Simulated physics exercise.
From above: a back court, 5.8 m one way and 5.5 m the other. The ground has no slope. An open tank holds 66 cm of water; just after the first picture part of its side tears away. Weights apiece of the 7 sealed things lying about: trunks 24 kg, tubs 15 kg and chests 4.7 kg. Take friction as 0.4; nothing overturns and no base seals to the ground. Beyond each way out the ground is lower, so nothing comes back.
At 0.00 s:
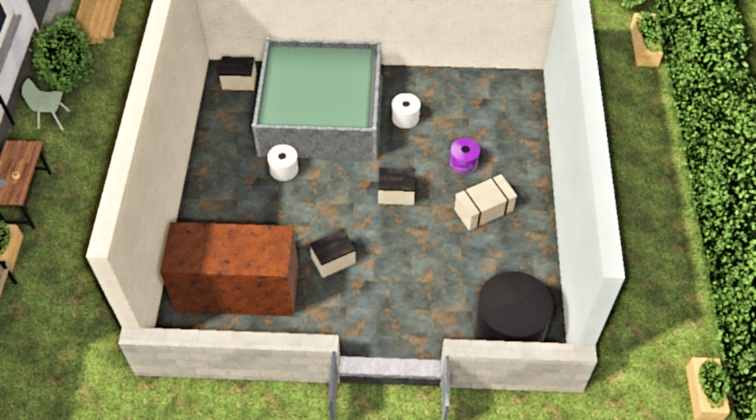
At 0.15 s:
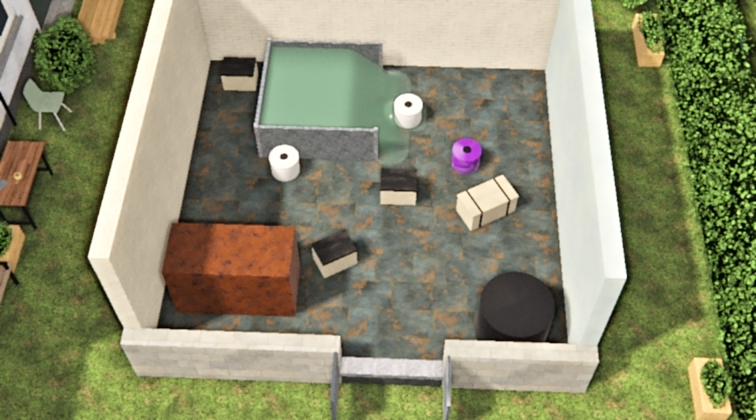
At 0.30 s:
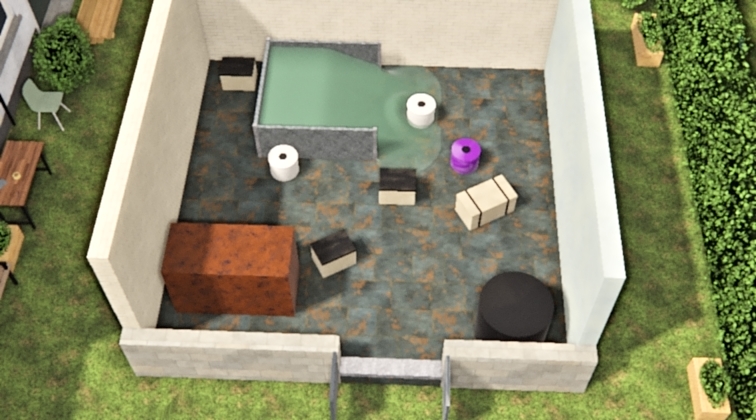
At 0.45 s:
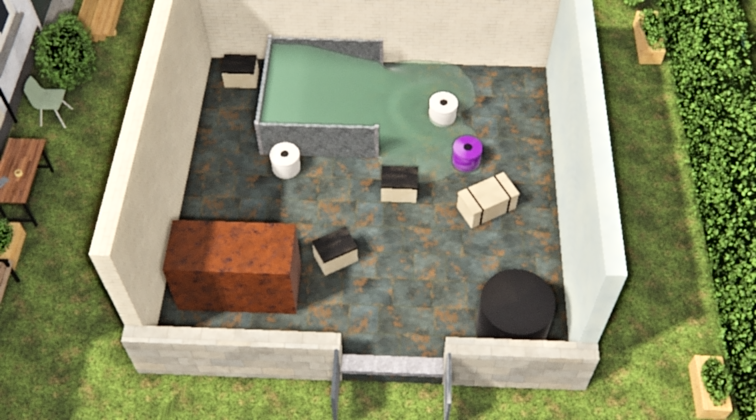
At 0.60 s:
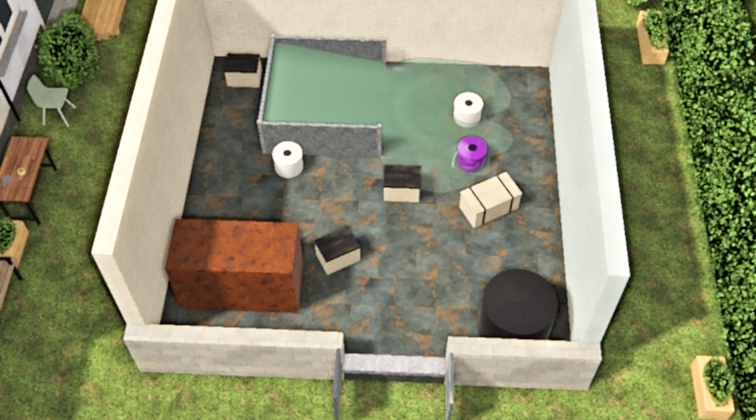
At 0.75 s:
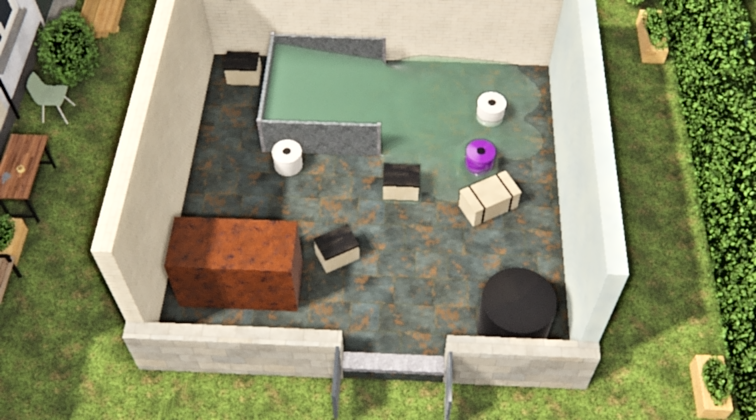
Green water spreads rightward from an open tank, pushing a white tub and then a purple one.
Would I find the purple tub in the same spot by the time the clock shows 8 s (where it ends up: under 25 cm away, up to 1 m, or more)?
The purple tub ends far away.
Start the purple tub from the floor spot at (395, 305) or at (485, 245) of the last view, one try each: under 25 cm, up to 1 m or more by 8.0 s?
In that order: It gets carried off; it travels far.
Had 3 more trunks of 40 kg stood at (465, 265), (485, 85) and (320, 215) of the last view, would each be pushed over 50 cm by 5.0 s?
In that order: More, over, under.
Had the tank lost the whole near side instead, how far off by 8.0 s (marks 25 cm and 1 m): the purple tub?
In that case the purple tub holds its place.
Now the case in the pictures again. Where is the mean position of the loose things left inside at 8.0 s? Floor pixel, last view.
Near (248, 193).
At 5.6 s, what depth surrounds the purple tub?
Roughly 8 cm.
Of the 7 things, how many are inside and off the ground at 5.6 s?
I count 1.
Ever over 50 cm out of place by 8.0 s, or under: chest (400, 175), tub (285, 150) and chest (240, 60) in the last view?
In that order: Past it, under, under.
After 1.6 s the purple tub is near (546, 177), 1.3 m from its start, afloat; 0 of 7 are out; 2 afloat.
After 3.6 s the purple tub is near (495, 241), 1.8 m from its start, afloat; 0 of 7 are out; 2 afloat.
After 5.6 s the purple tub is near (313, 297), 3.6 m from its start, aground; 1 of 7 are out; 1 afloat.
After 8.0 s the purple tub is near (207, 314), 4.8 m from its start, afloat; 1 of 7 are out; 3 afloat.
